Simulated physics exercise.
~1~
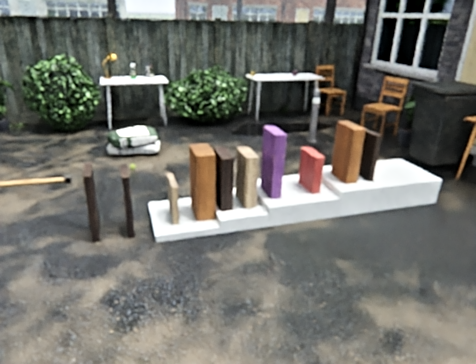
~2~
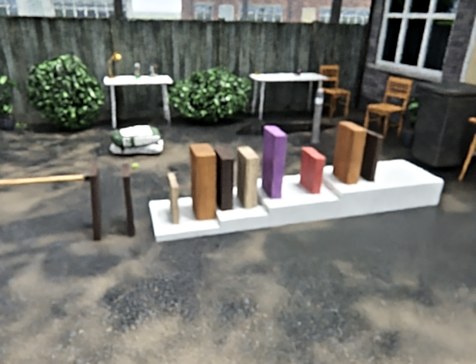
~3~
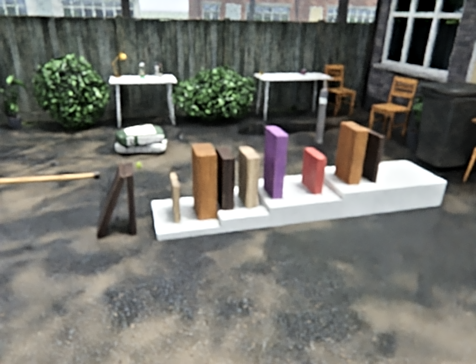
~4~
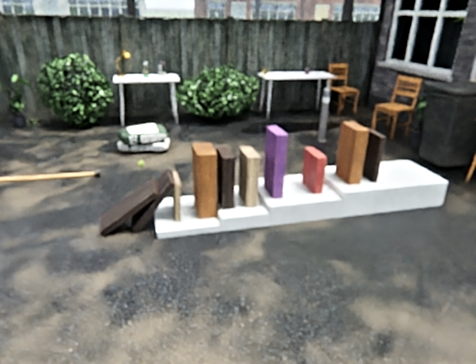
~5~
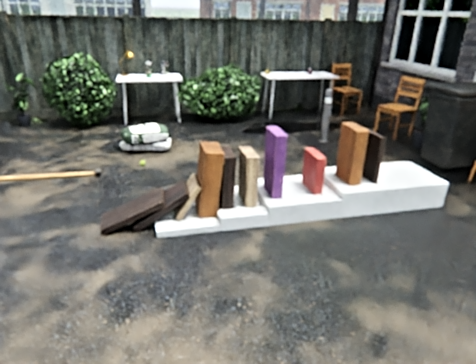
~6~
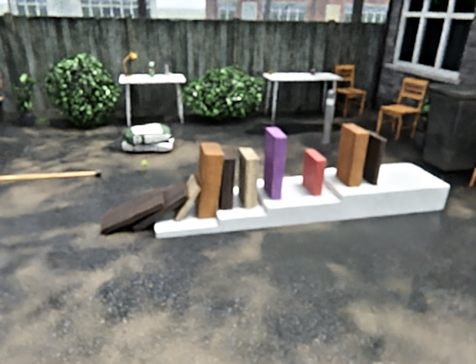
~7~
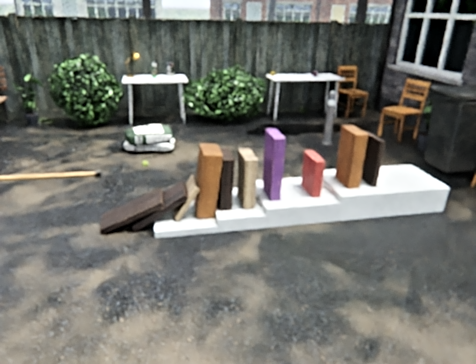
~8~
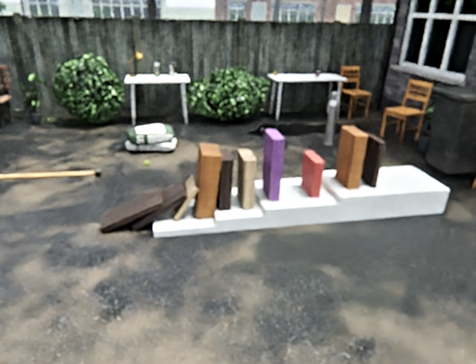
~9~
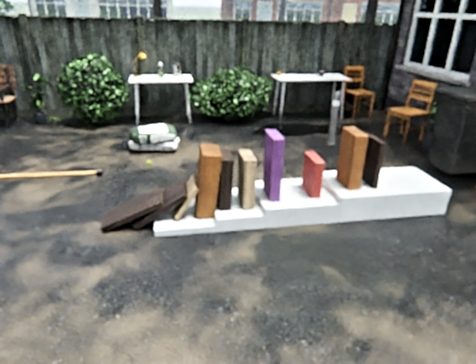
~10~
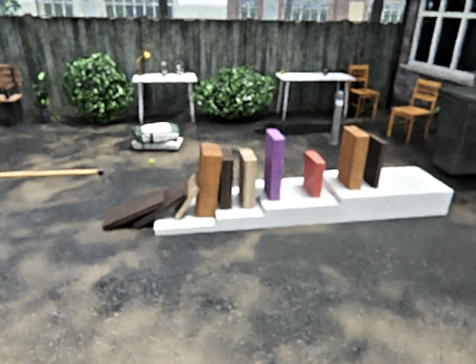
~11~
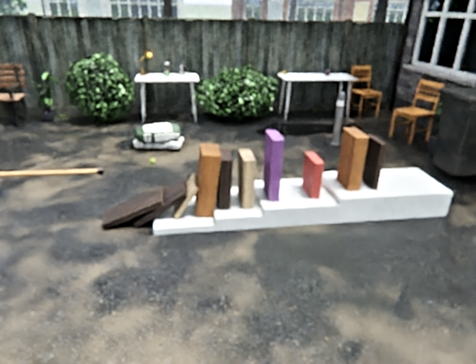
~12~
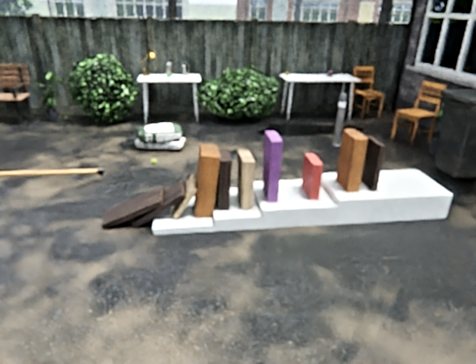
In this clip, a pole moves right into the first of a row of upright boards, which topples against the next ones, leaving two dark boards down and a thin pale one leaning against a thick brown board, while the rest, including the purple and red boards, stay standing on low white steps.
